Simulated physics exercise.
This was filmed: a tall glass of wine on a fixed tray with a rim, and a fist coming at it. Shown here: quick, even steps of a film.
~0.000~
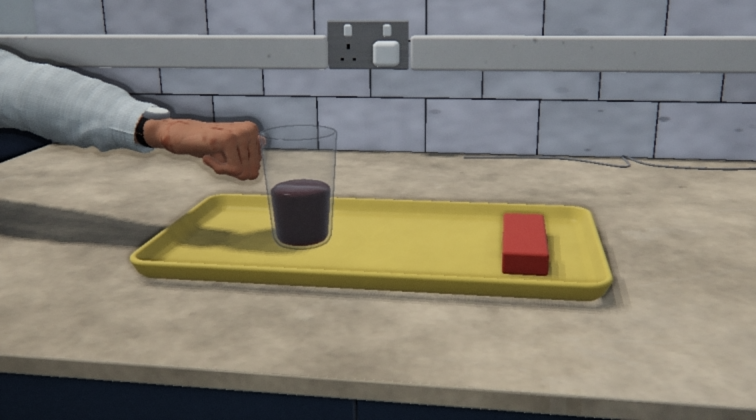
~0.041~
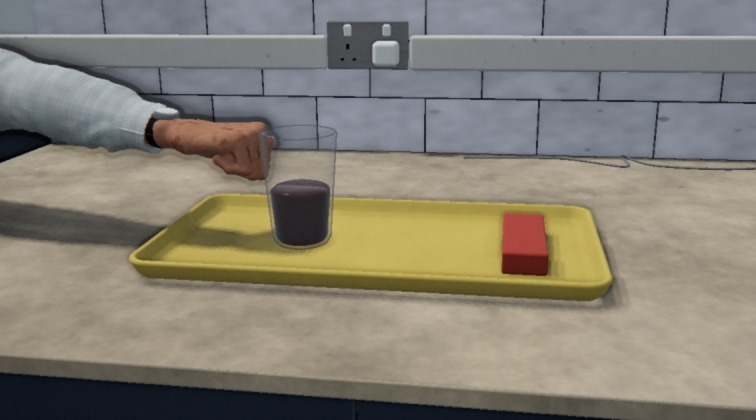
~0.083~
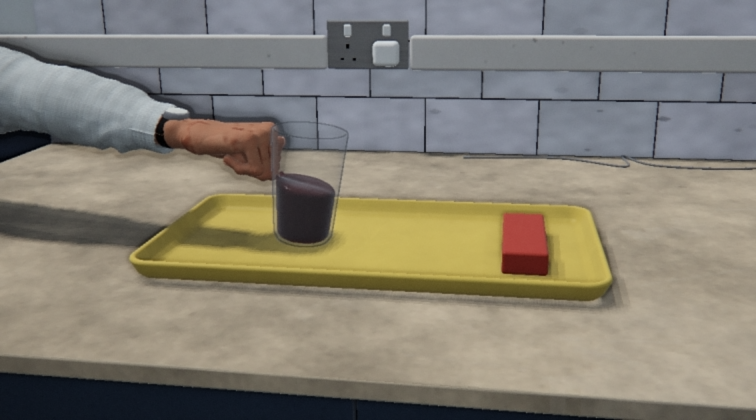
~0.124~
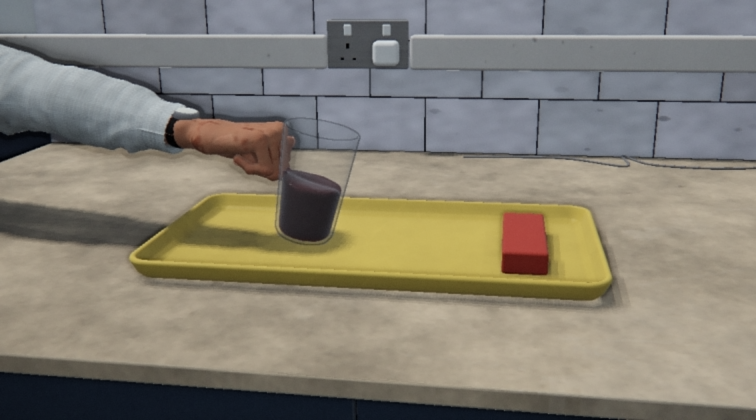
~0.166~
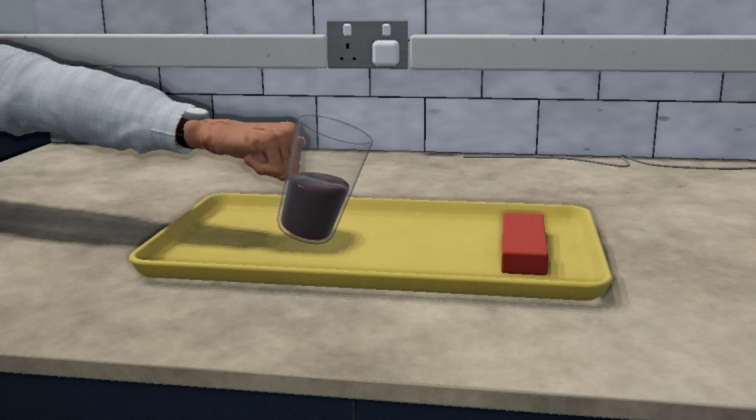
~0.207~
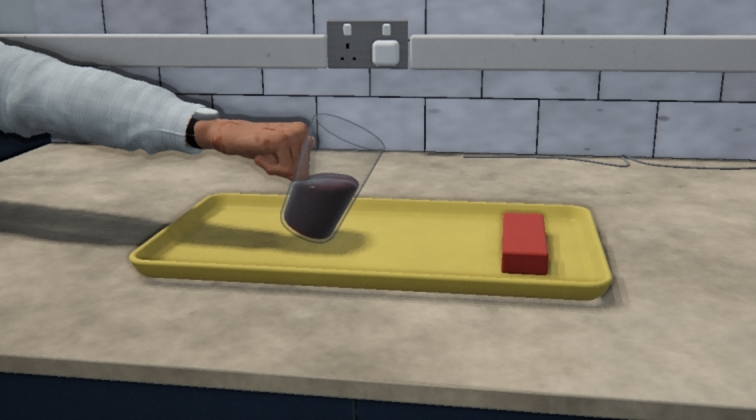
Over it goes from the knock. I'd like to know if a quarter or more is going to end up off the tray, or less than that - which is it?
So the tray ends up with more than three quarters of it.
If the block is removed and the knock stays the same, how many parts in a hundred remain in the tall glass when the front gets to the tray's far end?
You'd be looking at something near 55 in a hundred.
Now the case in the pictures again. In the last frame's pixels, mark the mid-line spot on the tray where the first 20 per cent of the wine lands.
It lands near (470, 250).
A moment on, the tall glass is falling and 100 per cent is in the glass, 0 on the tray and 0 above or beyond its rim.
Next, the tall glass lies on its side and 100 per cent is in the glass, 0 on the tray and 0 above or beyond its rim.
Then the tall glass lies on its side and 56 per cent is in the glass, 35 on the tray and 10 above or beyond its rim.
Later the tall glass lies on its side and 26 per cent is in the glass, 67 on the tray and 7 above or beyond its rim.
Finally, 94 per cent is held by tray and glass, 6 is off the tray.
